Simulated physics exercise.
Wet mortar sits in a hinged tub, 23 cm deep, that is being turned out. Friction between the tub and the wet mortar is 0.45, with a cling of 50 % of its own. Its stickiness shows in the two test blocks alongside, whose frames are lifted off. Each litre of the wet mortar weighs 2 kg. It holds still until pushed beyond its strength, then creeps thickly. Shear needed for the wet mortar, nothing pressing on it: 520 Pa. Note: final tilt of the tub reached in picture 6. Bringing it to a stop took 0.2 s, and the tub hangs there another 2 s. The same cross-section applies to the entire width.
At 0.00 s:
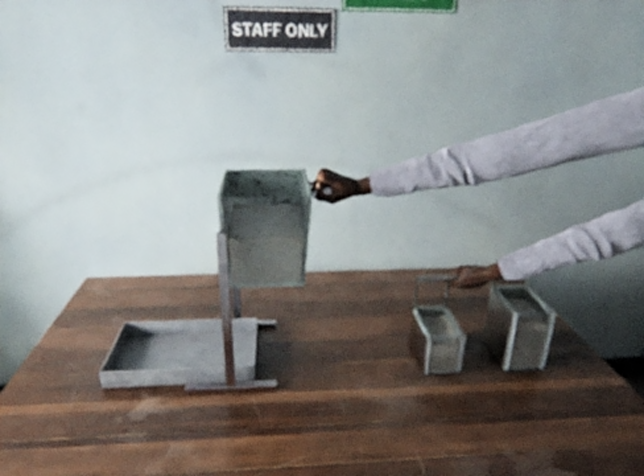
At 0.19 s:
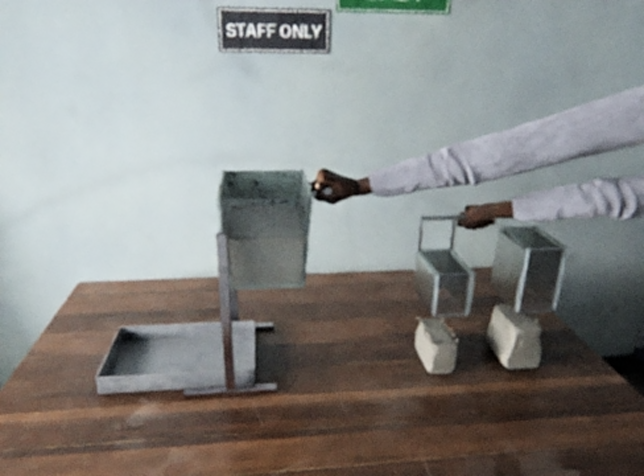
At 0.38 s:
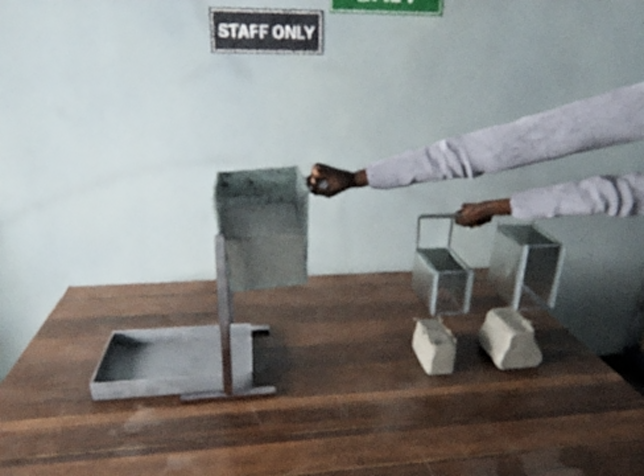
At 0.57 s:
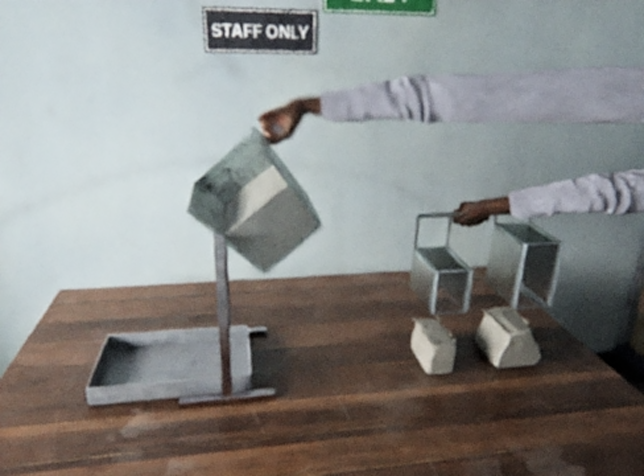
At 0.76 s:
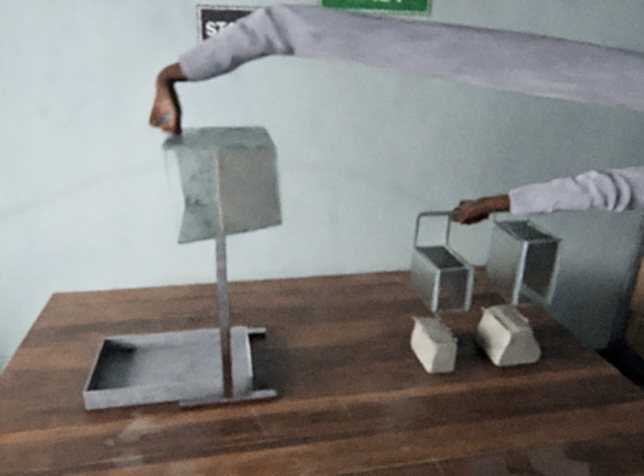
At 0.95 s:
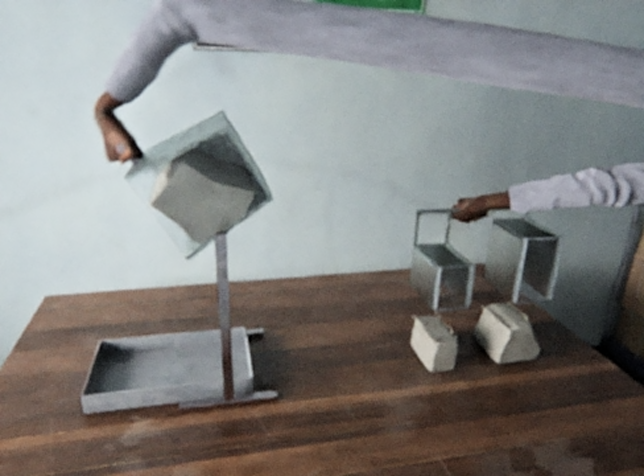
Two small metal molds were lifted by a hand off two pale blocks on a wooden table, then another hand swung a larger metal tub on a stand over leftward, above an empty tray.
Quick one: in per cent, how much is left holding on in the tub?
Expect around 0 %.
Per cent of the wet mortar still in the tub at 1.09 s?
Tub contents: Around 35 %.
After 1.09 s, the tub is at 120 degrees and holds 34 %.
After 1.26 s, the tub is at 120 degrees and holds 0 %.
After 1.43 s, the tub is at 120 degrees and holds 0 %.
After 1.60 s, the tub is at 120 degrees and holds 0 %.
After 2.95 s, at the end, the tub is at 120 degrees and holds 0 %.
